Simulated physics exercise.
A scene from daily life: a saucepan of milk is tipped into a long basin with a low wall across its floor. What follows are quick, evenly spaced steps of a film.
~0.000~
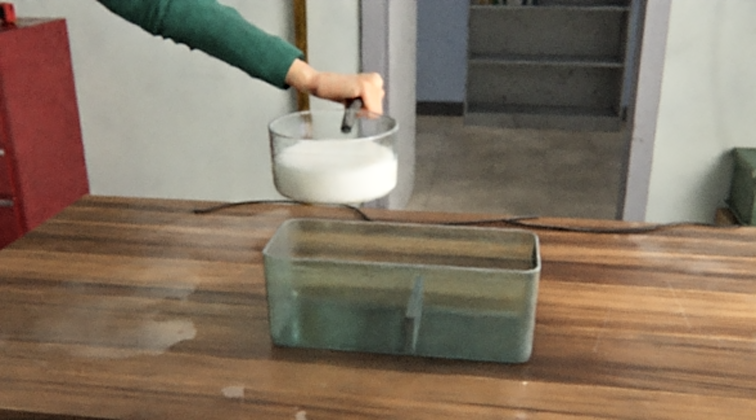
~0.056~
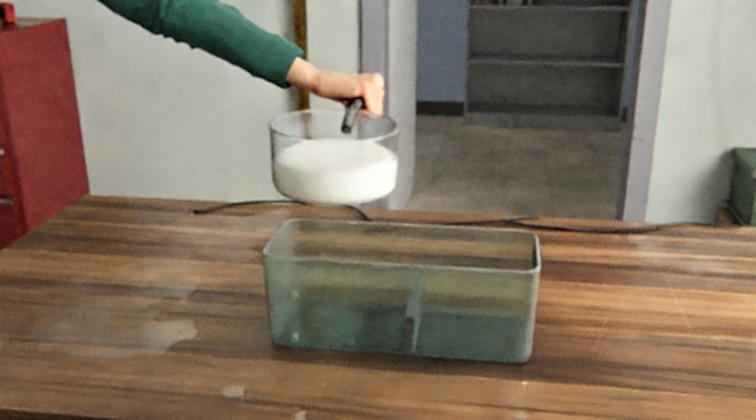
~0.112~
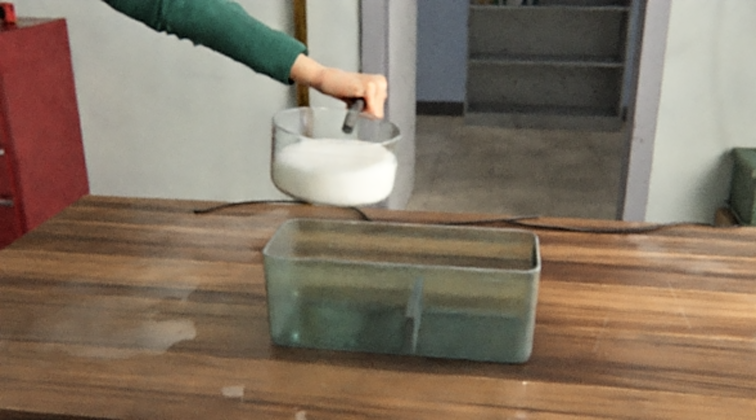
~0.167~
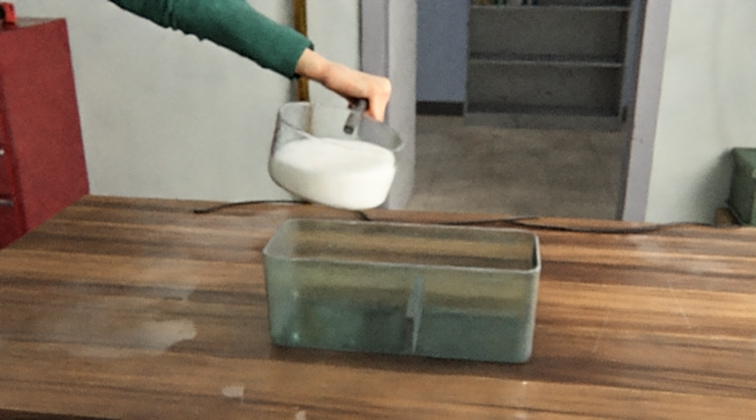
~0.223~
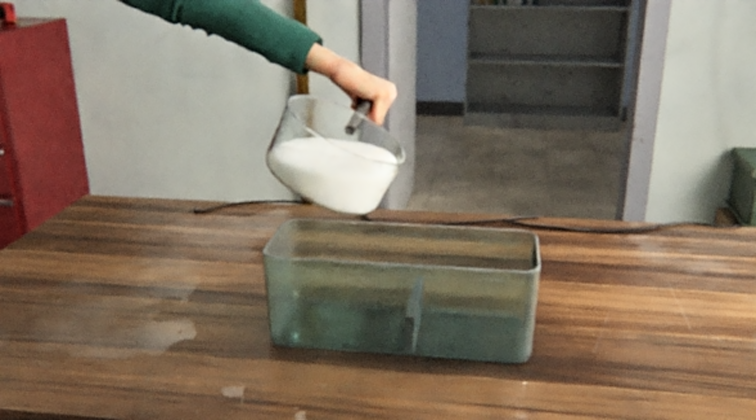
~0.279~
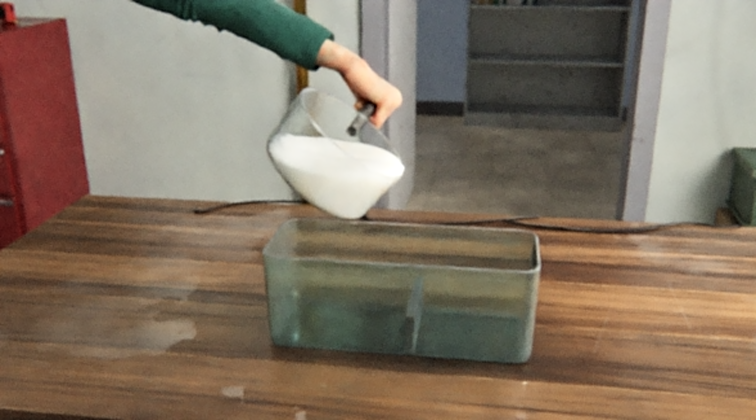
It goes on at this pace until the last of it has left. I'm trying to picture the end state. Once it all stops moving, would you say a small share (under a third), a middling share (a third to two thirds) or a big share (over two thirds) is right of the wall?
A middling share, a third to two thirds.
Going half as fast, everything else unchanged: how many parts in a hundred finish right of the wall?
I'd estimate some 70 percent.
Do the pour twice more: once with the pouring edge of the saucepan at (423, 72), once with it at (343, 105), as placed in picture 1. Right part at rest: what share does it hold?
First try 85 %, second try 5 %.
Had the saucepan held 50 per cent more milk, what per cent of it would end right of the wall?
It should come out close to 50 per cent.
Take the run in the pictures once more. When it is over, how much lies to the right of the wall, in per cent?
Share approx. 50 %.
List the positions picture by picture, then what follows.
It leans 0°; its right rim is at (397, 128); the milk meets the walls at (277, 151) and (395, 156); the long basin's rim runs from (274, 237) to (537, 252); the wall's top is at (415, 295), in the first picture.
It leans 2°; its right rim is at (398, 130); the milk meets the walls at (277, 151) and (395, 156), in the second picture.
It leans 7°; its right rim is at (400, 137); the milk meets the walls at (277, 150) and (395, 158), in the third picture.
It leans 16°; its right rim is at (402, 146); the milk meets the walls at (275, 148) and (396, 159), in the fourth picture.
It leans 27°; its right rim is at (403, 159); the milk meets the walls at (273, 145) and (398, 161), in the fifth picture.
It leans 40°; its right rim is at (401, 174); the milk meets the walls at (274, 140) and (397, 163), in the sixth picture.
After 0.54 s the tilt is 96° and 29 per cent is still to pour, 7 is left of the wall and 33 right of it.
After 0.74 s the tilt is 104° and 9 per cent is still to pour, 31 is left of the wall and 54 right of it.
After 0.94 s the tilt is 104° and 1 per cent is still to pour, 48 is left of the wall and 49 right of it.
After 1.16 s the tilt is 104° and 0 per cent is still to pour, 50 is left of the wall and 50 right of it.
In the end 50 per cent lies left of the wall, 50 right of it and 0 outside.
